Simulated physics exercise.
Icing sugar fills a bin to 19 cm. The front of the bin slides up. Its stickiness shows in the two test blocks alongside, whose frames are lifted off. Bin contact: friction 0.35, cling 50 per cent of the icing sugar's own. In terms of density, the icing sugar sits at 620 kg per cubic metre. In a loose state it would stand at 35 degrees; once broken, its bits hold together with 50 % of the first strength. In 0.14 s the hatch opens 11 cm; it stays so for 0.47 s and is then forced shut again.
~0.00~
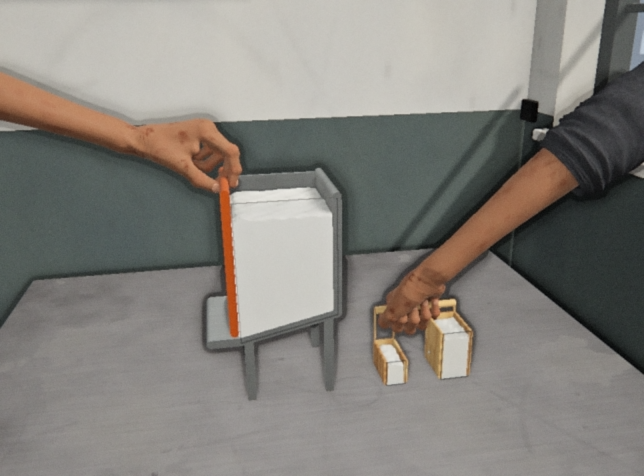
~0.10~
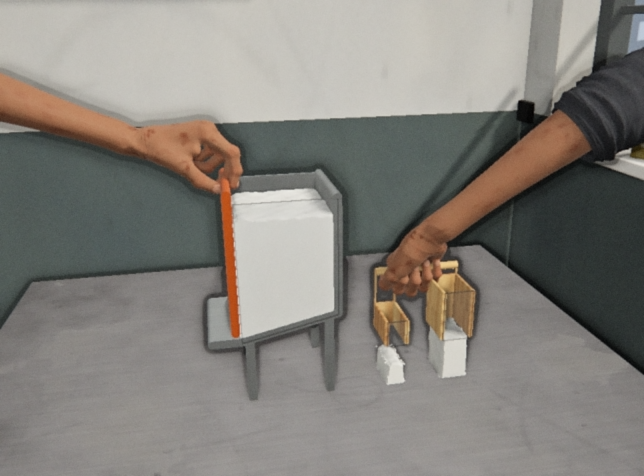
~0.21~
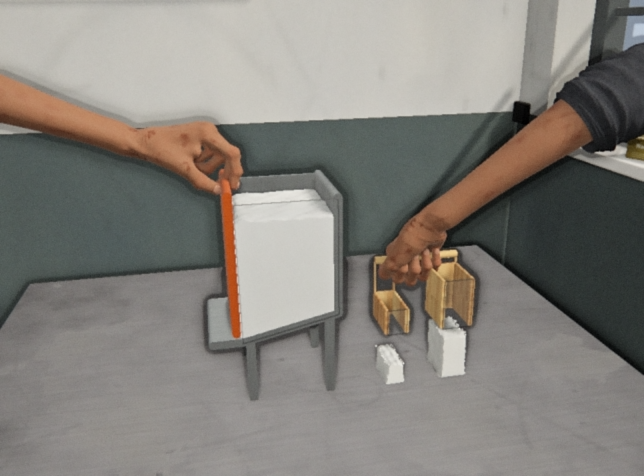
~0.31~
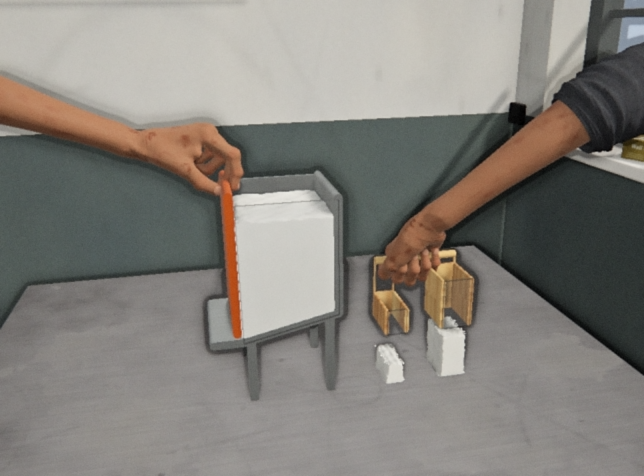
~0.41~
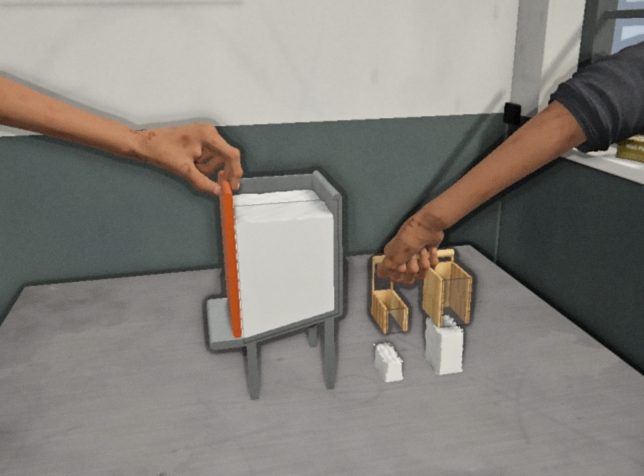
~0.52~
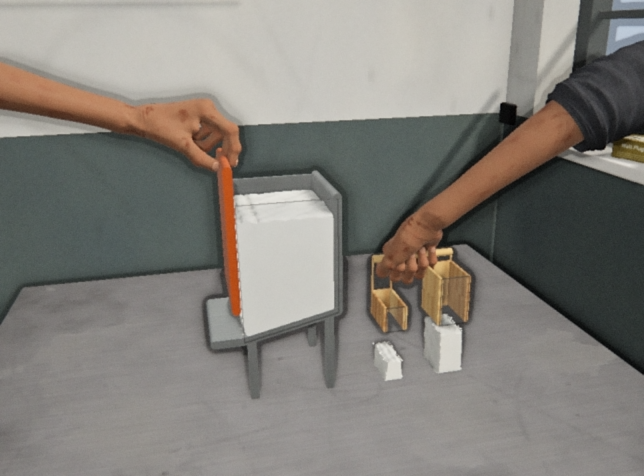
A hand lifts two wooden casings off white blocks, then another raises an orange hatch slightly.
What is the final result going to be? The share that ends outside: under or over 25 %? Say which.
The answer is under.
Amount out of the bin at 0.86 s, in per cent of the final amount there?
It is about 0 %.
After 0.67 s, the hatch is 11 cm open and 0 % is out.
After 0.86 s, the hatch is 11 cm open and 0 % is out.
After 1.04 s, the hatch is 11 cm open and 7 % is out.
After 1.22 s, the hatch is 2.9 cm open and 15 % is out.
After 1.50 s, at the end, the hatch is shut and 16 % is out.
